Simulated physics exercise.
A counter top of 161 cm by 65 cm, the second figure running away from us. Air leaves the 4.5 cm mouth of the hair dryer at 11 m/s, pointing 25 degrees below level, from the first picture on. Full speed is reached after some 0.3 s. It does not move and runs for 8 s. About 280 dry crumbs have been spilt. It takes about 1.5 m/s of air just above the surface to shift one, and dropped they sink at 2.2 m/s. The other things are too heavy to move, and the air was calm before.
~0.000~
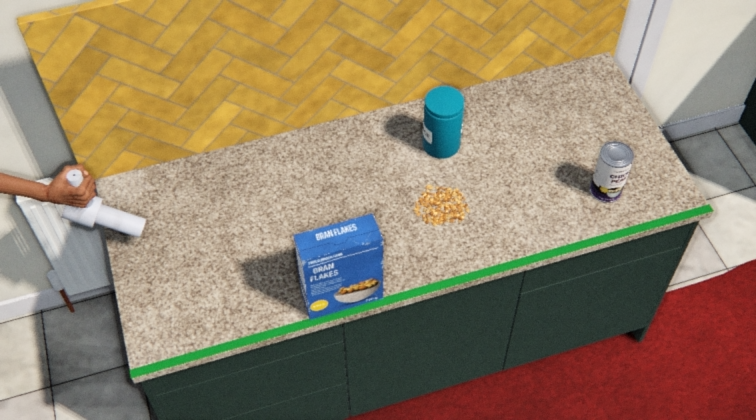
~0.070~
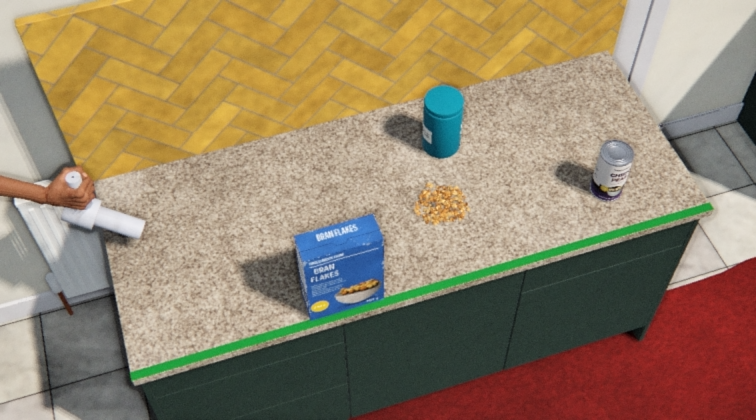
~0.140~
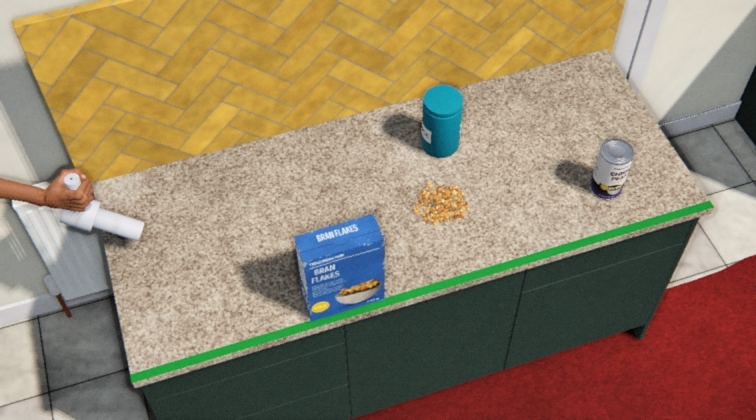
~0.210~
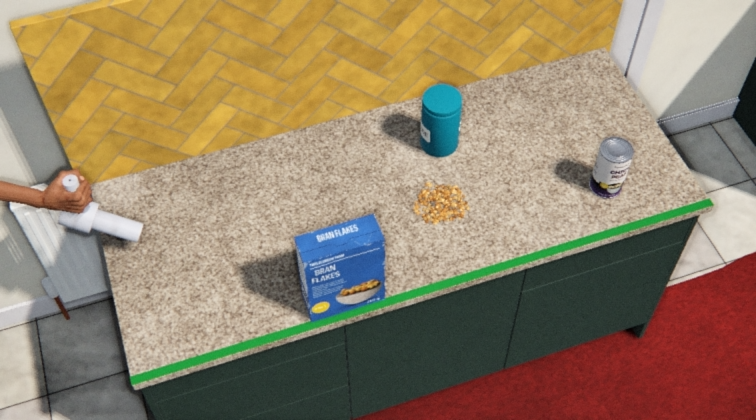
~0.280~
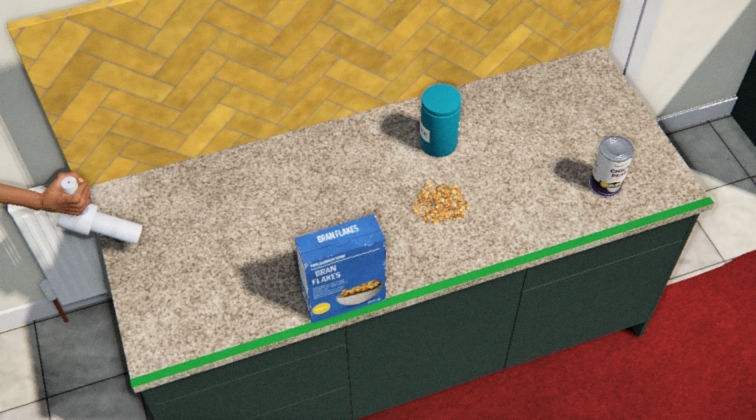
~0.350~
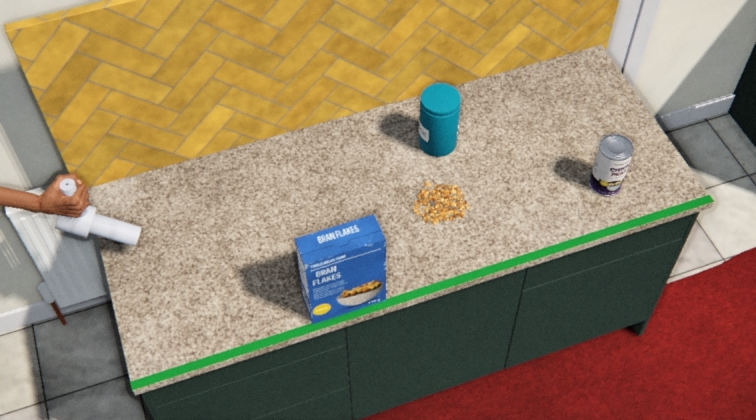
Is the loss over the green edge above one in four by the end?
As for a quarter going over the green edge: No.
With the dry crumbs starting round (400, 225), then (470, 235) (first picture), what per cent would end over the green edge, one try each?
In that order: 40 %, 70 %.
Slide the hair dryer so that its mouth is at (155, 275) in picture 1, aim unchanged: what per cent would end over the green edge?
Then about 0 %.
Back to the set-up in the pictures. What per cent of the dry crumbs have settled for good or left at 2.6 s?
Some 20 per cent.
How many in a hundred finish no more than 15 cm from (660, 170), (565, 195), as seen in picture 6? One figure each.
In turn about 30 %, 40 %.
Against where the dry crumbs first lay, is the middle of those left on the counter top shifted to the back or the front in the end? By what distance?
To the front, by about 5 cm.
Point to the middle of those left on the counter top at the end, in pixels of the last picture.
Around (604, 165).
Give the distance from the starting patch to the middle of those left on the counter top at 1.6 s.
About 40 cm.
After 1.6 s the count stands so, 4 % are over the green edge; the middle of those still in play is near (583, 185).
After 2.6 s the count stands so, 5 % are over the green edge; the middle of those still in play is near (589, 177).
After 4.4 s the count stands so, 6 % are over the green edge; the middle of those still in play is near (589, 177).
After 8.0 s, at the end, 7 % are over the green edge; the middle of those still in play is near (604, 165).
